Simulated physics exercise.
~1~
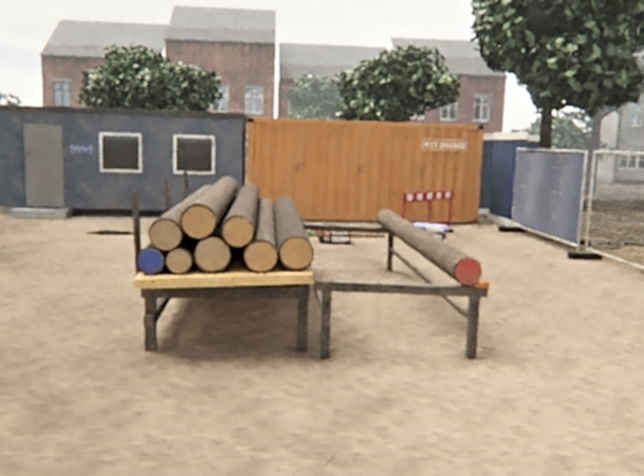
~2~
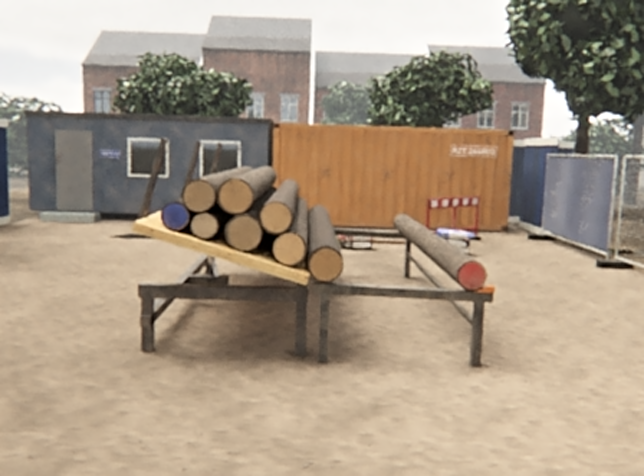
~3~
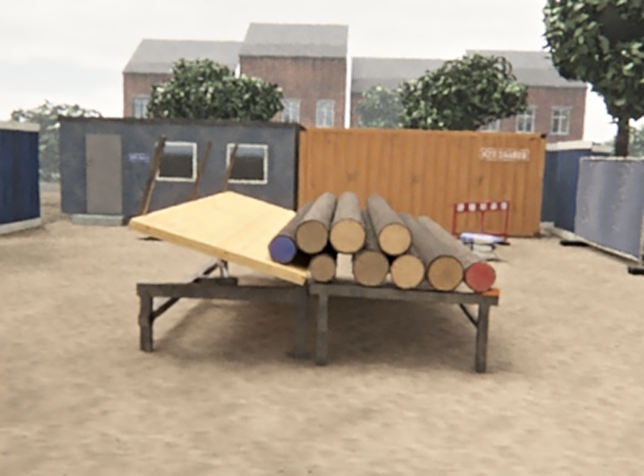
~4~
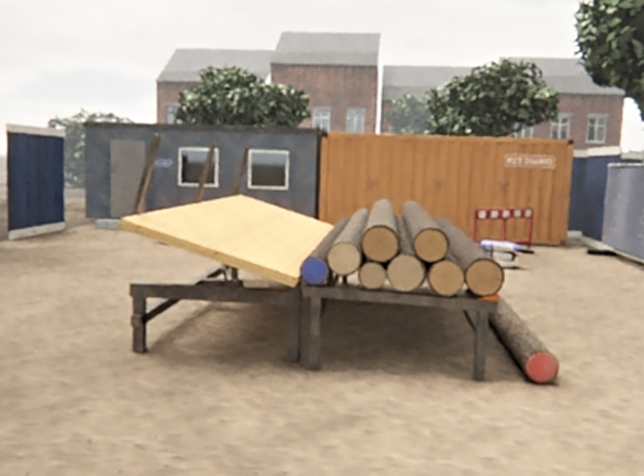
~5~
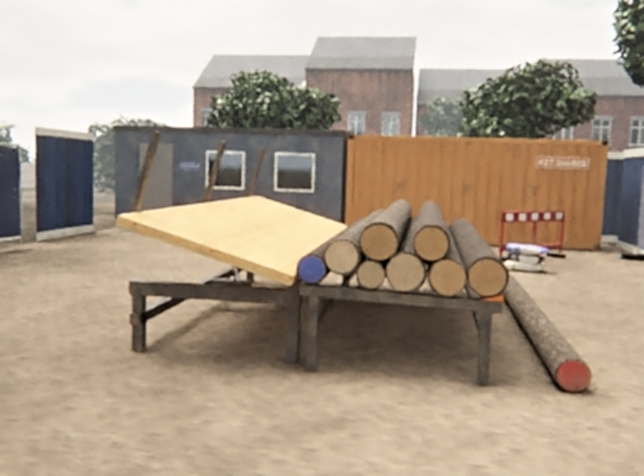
At the start, a stack of timber poles, one with a blue end, lies on a wooden deck to the left of a rack holding a single red-ended pole, with a grey cabin and an orange container behind. The deck tilts down toward the right, and the stacked poles begin rolling that way. They pile up on the rack beside the red-ended pole, leaving the deck nearly bare. The red-ended pole then goes over the right end and drops to the ground, where it shifts a little farther right. The blue-ended pole stays on the rack with the others.
